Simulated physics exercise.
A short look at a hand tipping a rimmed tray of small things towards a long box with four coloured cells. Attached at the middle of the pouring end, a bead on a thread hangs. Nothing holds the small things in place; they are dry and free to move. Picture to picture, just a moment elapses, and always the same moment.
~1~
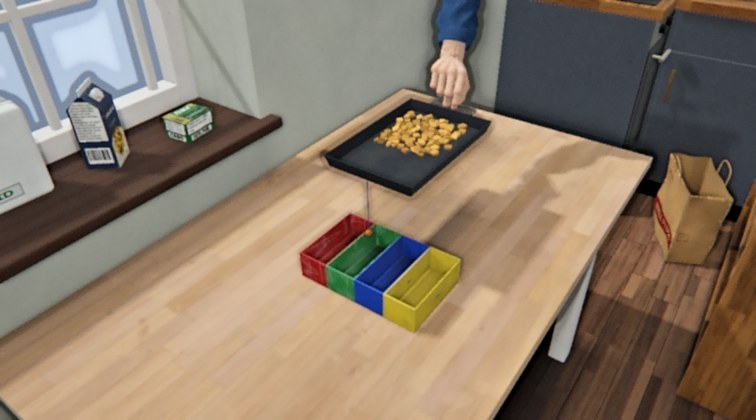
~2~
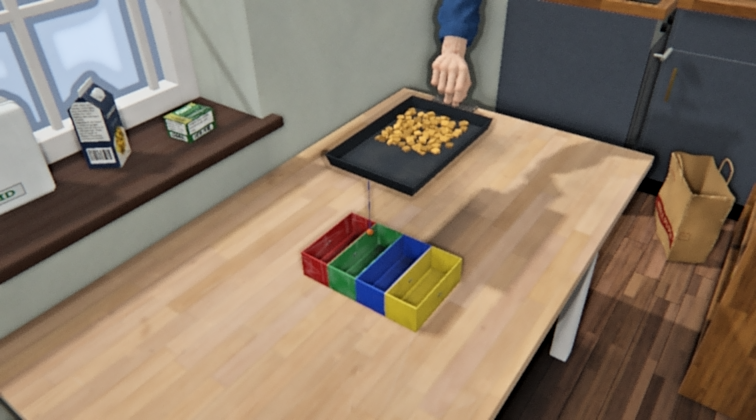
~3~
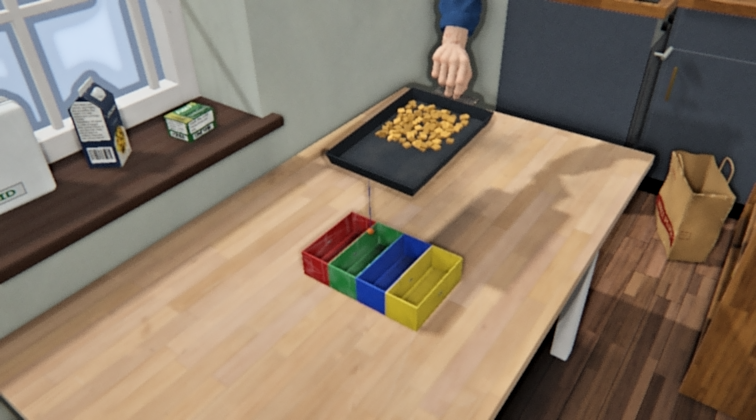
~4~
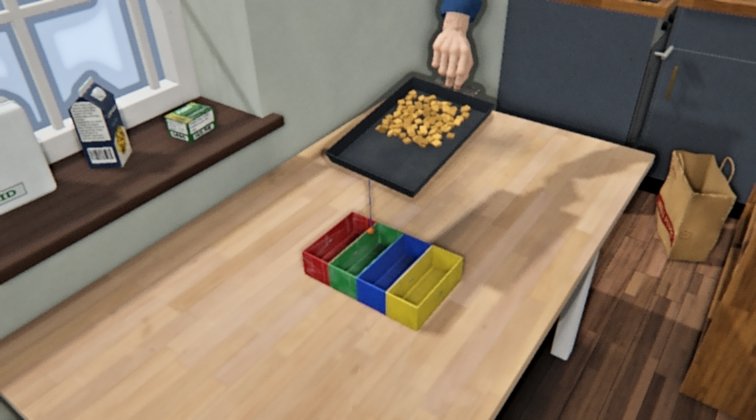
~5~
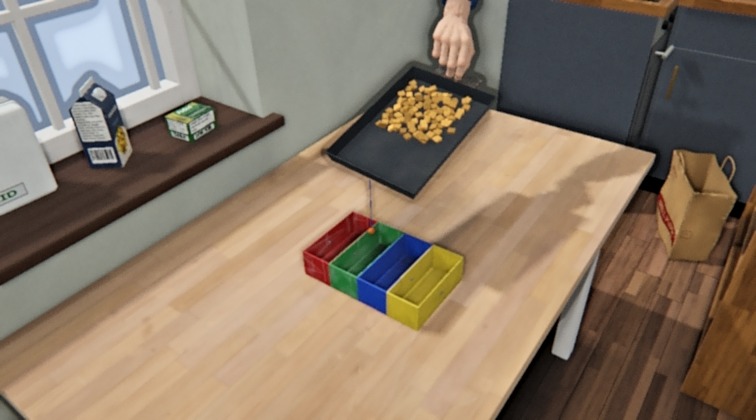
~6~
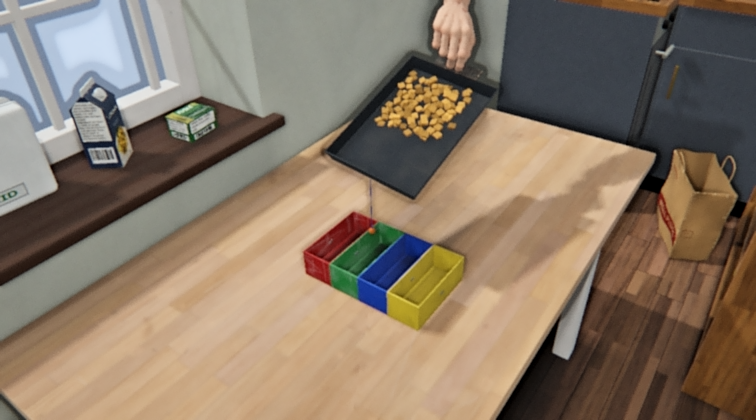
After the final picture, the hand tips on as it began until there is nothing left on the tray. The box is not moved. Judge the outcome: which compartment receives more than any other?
The blue compartment receives the most.
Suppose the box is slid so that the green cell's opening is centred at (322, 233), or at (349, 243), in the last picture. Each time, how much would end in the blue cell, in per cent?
Roughly 0 per cent, then roughly 30 per cent.
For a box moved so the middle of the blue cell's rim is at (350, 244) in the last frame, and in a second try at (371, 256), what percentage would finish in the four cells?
First case 30 in a hundred, second case 100 in a hundred.
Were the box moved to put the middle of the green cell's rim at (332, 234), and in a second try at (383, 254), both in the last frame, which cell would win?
That yellow cell; blue.
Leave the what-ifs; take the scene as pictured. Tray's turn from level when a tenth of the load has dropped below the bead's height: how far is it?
Roughly 75 degrees from level.
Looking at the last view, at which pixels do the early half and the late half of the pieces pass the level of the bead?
The first part passes (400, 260); everything after passes (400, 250).
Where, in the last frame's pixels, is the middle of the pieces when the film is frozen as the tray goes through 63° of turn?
Centre estimate: (406, 185).
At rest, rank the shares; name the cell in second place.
Runner-up - the yellow one.
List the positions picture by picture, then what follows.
The first picture shows corners of the pouring end at (329, 154) and (411, 185), level; middle of the load at (416, 135), cereal squares; bead on its thread at (369, 233); red cell at (314, 268); green cell at (341, 282); blue cell at (369, 296); yellow cell at (399, 311).
The second picture shows corners of the pouring end at (330, 154) and (412, 185), level; middle of the load at (418, 133).
The third picture shows corners of the pouring end at (330, 152) and (412, 185), tipped barely, lowest at the right corner; middle of the load at (418, 128).
The fourth picture shows corners of the pouring end at (330, 151) and (413, 188), tipped a little, lowest at the right corner; middle of the load at (418, 122).
The fifth picture shows corners of the pouring end at (330, 151) and (413, 190), tipped clearly, lowest at the right corner; middle of the load at (419, 115).
The sixth picture shows corners of the pouring end at (330, 150) and (413, 192), tipped clearly, lowest at the right corner; middle of the load at (419, 109); red cell at (317, 267); green cell at (344, 280); blue cell at (373, 294); yellow cell at (403, 309).
Soon, tray tipped steeply; nearly all on the tray; a small part falling or outside the box.
A while on, tray tipped right over; about a quarter on the tray; about a third in the blue cell; a small part in the yellow cell; a stray few in the green cell; about a quarter falling or outside the box.
Towards the end, tray tipped past a quarter turn; most in the blue cell; a small part in the yellow cell; a small part in the green cell; a stray few falling or outside the box.
Finally, tray tipped past a quarter turn; most in the blue cell; a small part in the yellow cell; a small part in the green cell; none in the red cell; a stray few outside the box.
